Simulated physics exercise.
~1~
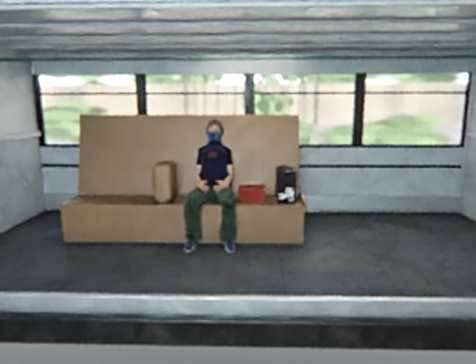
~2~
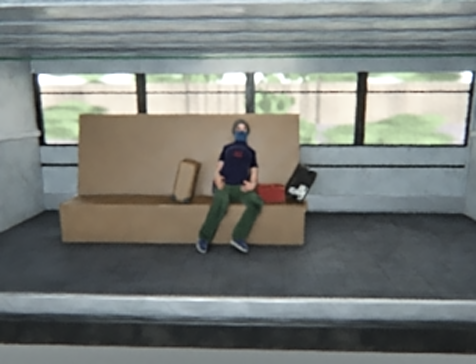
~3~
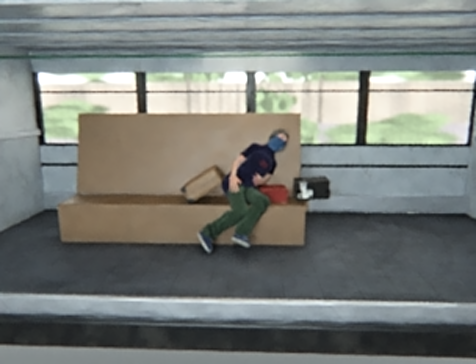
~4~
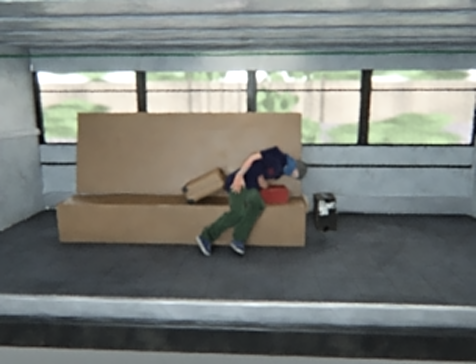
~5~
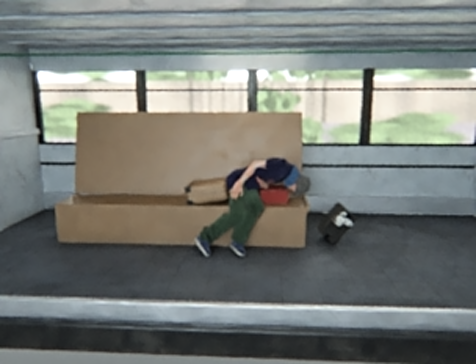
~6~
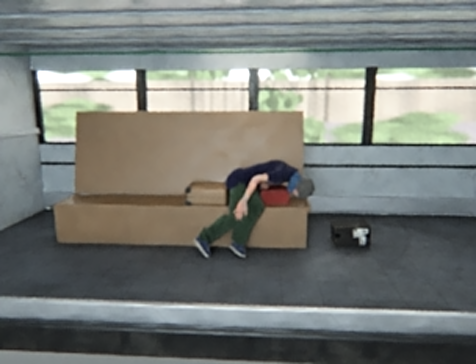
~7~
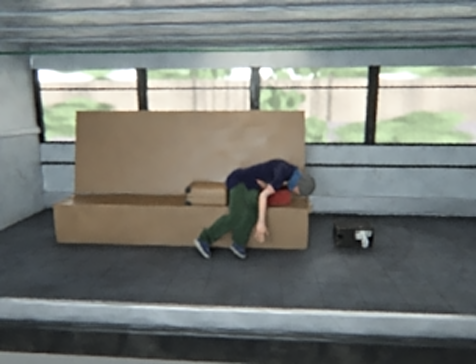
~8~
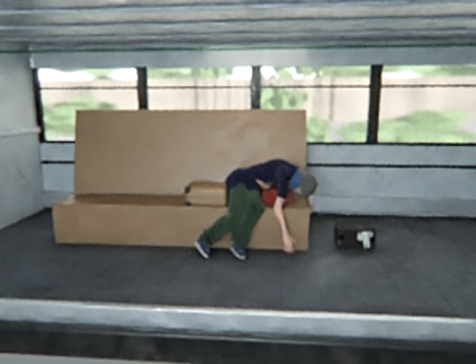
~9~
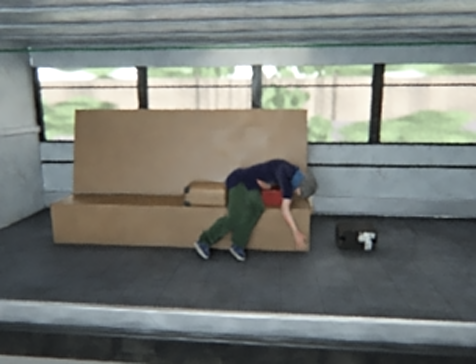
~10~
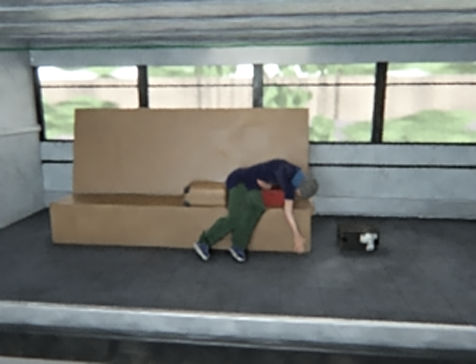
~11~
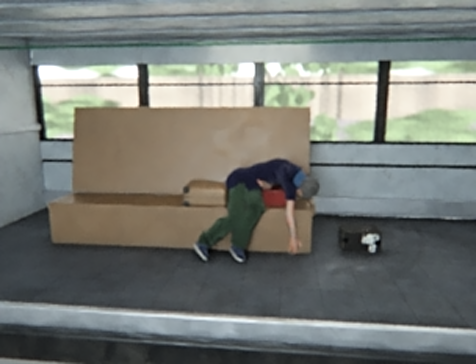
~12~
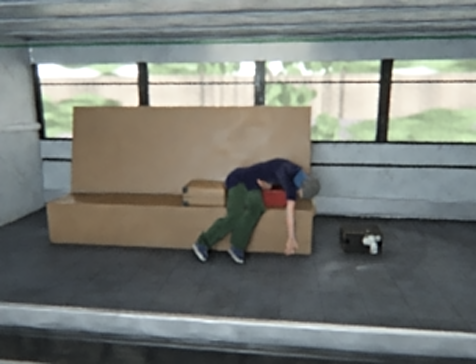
In a metro car, a masked sleeper on a long seat slumped to the right over a red carton as a brown case toppled onto the seat and a black pack tumbled to the floor, ending bent over with an arm dangling, hips still seated.
